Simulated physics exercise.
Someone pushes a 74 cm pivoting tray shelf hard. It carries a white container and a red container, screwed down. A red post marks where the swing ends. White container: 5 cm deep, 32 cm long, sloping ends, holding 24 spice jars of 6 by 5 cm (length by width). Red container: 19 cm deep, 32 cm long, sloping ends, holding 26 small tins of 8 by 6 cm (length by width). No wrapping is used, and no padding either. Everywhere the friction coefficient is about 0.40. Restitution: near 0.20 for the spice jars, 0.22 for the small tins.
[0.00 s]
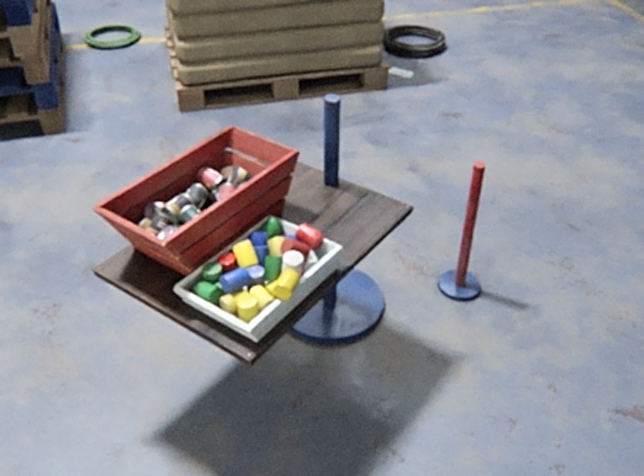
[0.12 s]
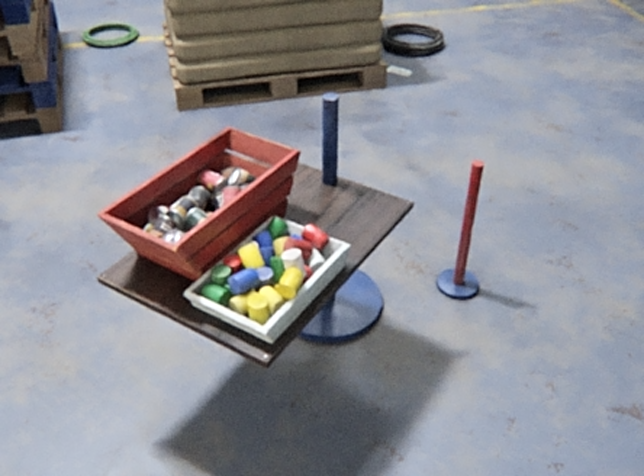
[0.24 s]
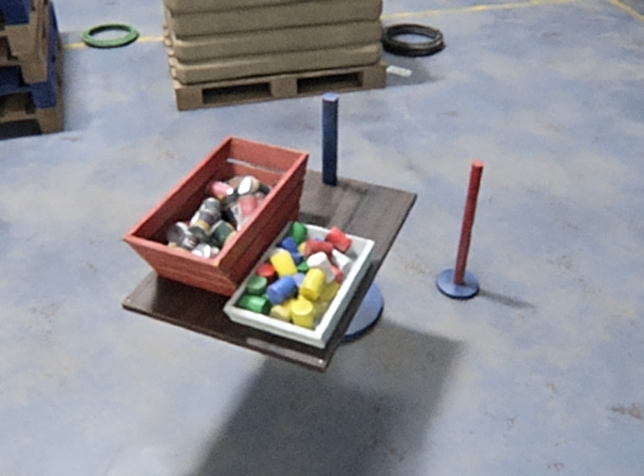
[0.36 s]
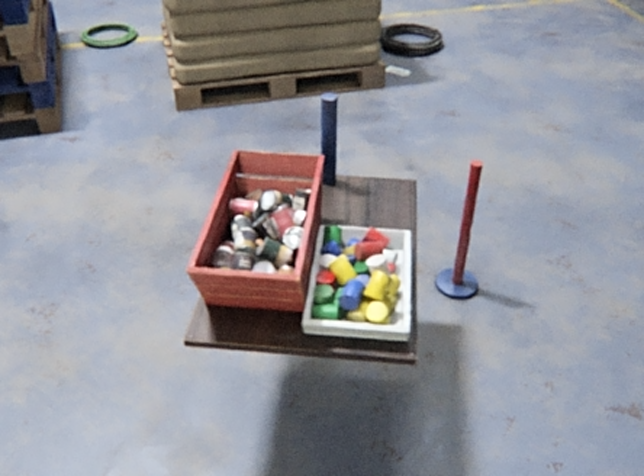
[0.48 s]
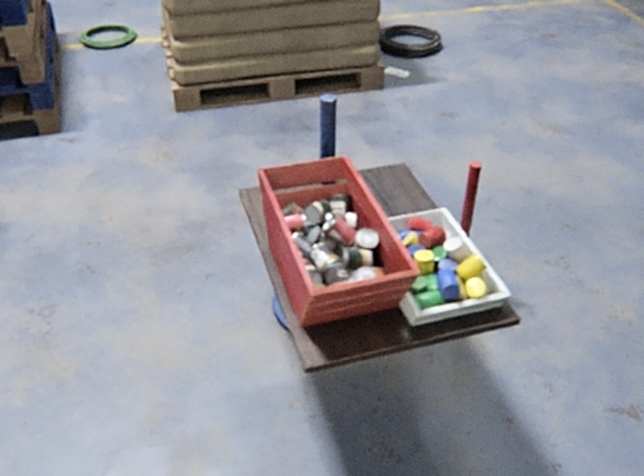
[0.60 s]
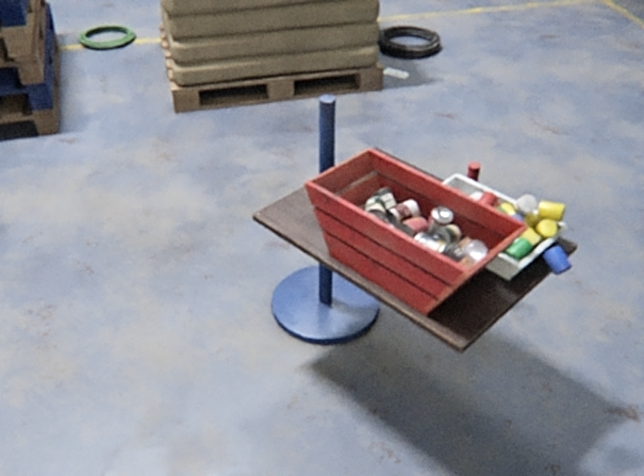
A wooden shelf carrying two containers swings right around a blue post, and jars shift.
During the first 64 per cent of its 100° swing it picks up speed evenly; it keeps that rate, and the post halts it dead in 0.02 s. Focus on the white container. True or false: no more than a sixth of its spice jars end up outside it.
False.
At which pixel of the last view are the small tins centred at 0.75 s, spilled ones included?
Their middle is at about (459, 218).
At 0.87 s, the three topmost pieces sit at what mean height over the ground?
On average they sit about 70 cm high.
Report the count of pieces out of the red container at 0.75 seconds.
At that moment the red container count out stands near 0.
After 0.67 s, the shelf hits the red post.
After 0.75 s, white container 19 in, 5 out and red container 26 in, 0 out.
After 0.87 s, white container 18 in, 6 out and red container 26 in, 0 out.
After 1.09 s, white container 18 in, 6 out and red container 26 in, 0 out.
Outcome (at 1.52 s), white container 18 in, 6 out and red container 26 in, 0 out. Asked share, 6 of 24, 25 per cent.
